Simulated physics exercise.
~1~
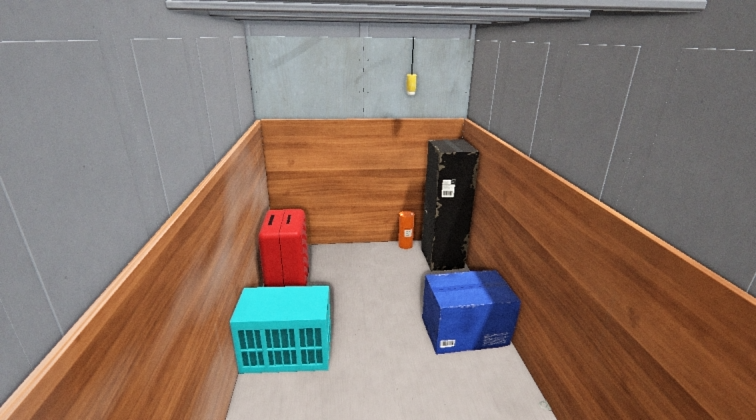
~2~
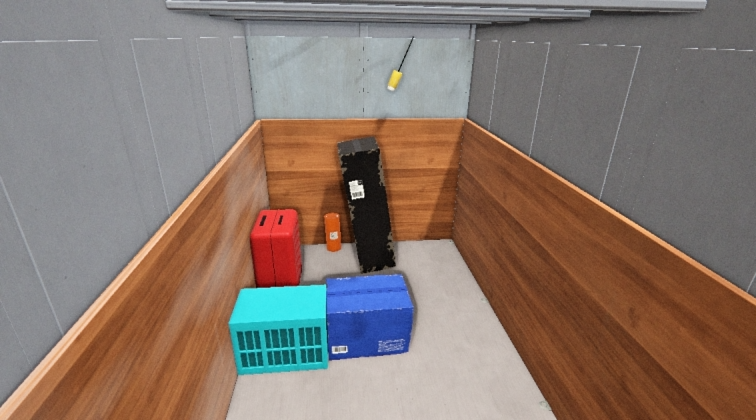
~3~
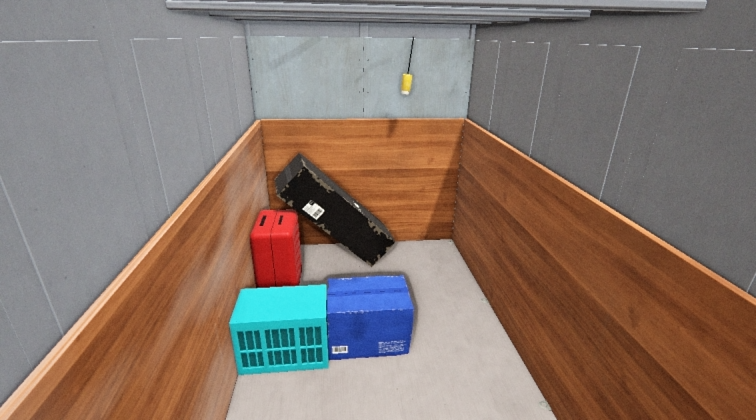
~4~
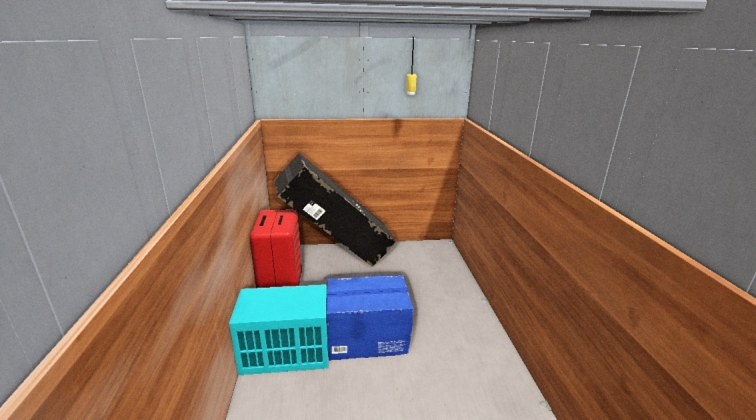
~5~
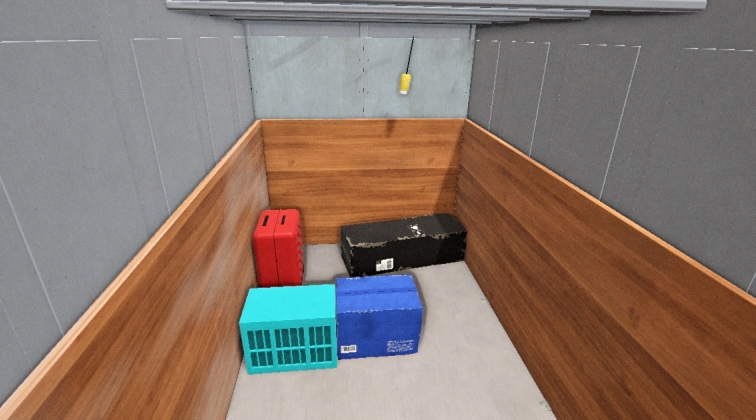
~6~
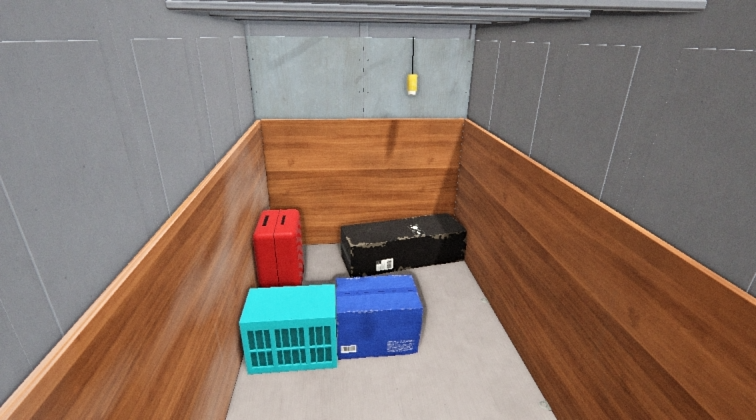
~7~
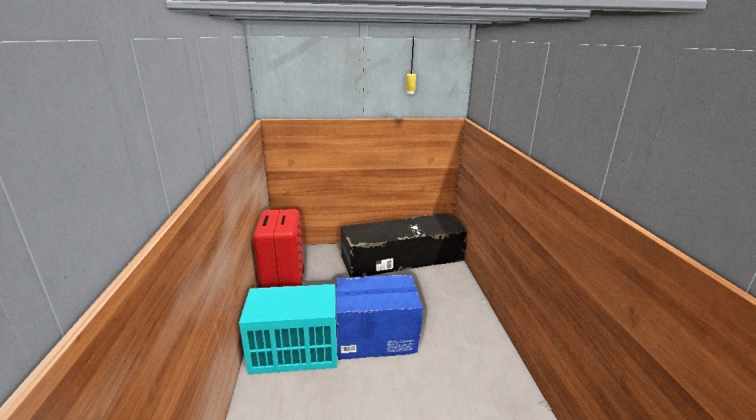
The load bay of a van, with wood-panelled sides, is seen from behind, facing the front wall. A red case and a turquoise chest stand on the left, a blue box sits on the right, and a tall black box stands at the back right beside a small orange canister. The blue box slides left against the chest, while the canister and the leaning black box shift left too. The black box tilts steeply toward the red case, and the canister drops from view. Then the black box swings back right and ends lying on its side by the back wall, as the blue box and chest edge slightly right and everything rests.
